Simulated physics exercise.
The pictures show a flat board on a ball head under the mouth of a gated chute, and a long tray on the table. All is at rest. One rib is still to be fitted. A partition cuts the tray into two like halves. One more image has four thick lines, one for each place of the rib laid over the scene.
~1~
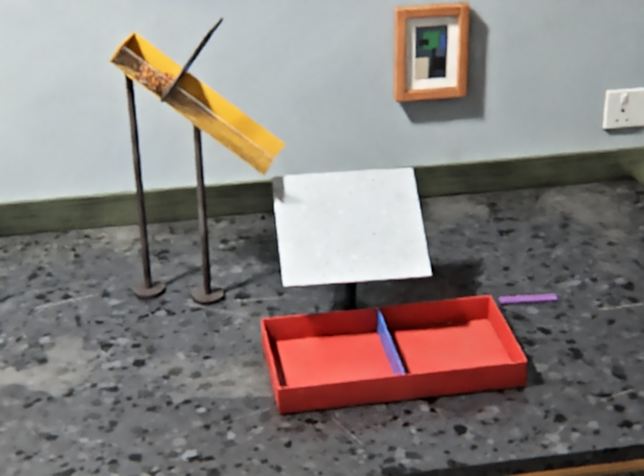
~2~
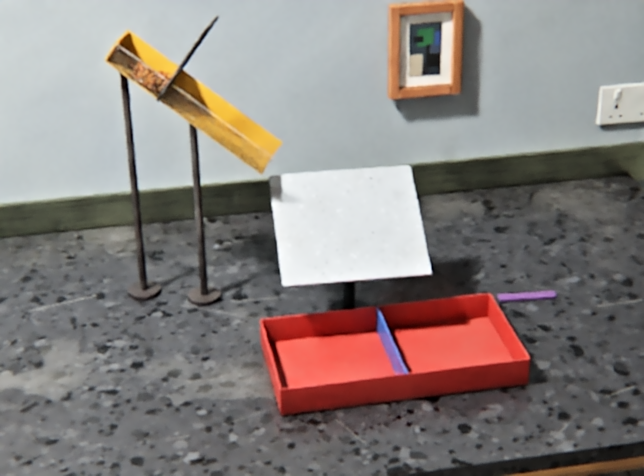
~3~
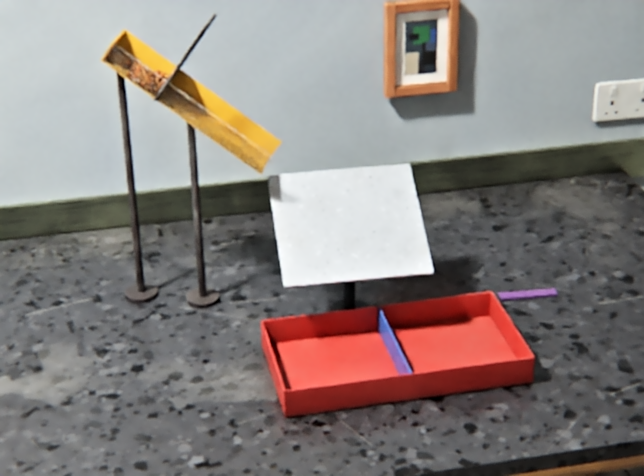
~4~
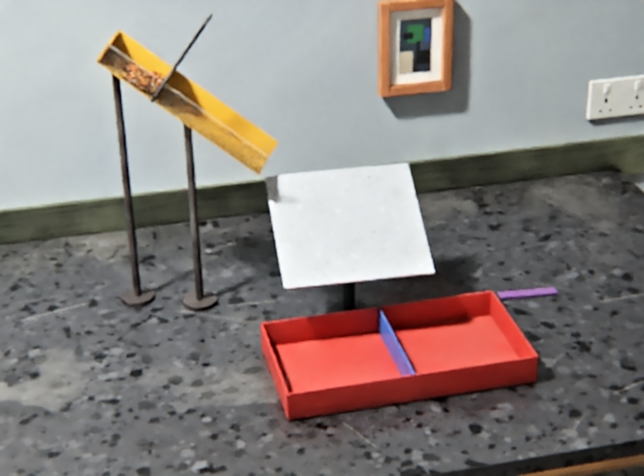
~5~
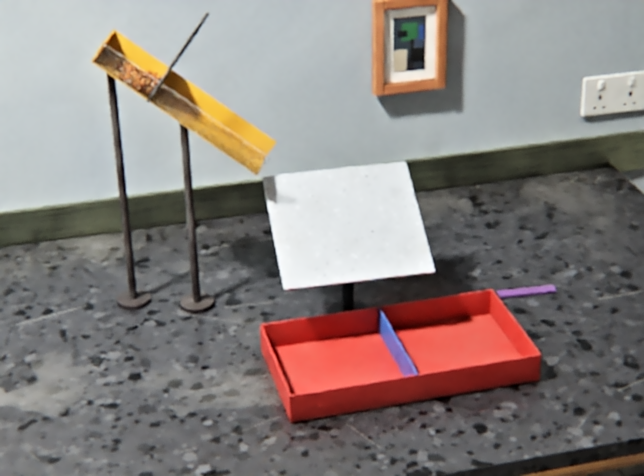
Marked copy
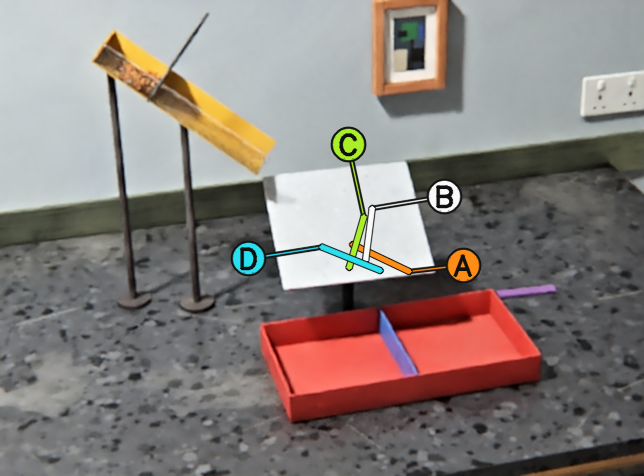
At the start, a yellow chute on two thin stands holds small brown pieces behind a dark gate, above a tilted white board and a red tray with a blue divider. The view drifts slightly, the framed picture and wall socket shifting left, while everything on the speckled table stays still.
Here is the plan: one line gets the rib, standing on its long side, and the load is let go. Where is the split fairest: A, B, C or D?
The best line is A.
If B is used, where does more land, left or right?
More lands on the left.
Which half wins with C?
More lands on the left.
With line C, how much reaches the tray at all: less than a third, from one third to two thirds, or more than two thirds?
Line C gives more than two thirds.
On the marked copy, line A from (352, 244) to (409, 271); line B from (372, 208) to (365, 260); line C from (363, 216) to (349, 267); line D from (321, 247) to (380, 270).
With A, of what is caught, close to a third in the left half, close to two thirds in the right.
With B, of what is caught, all but a few in the left half, only a few in the right.
With C, of what is caught, all but a few in the left half, only a few in the right.
With D, of what is caught, a small share in the left half, all but a few in the right.
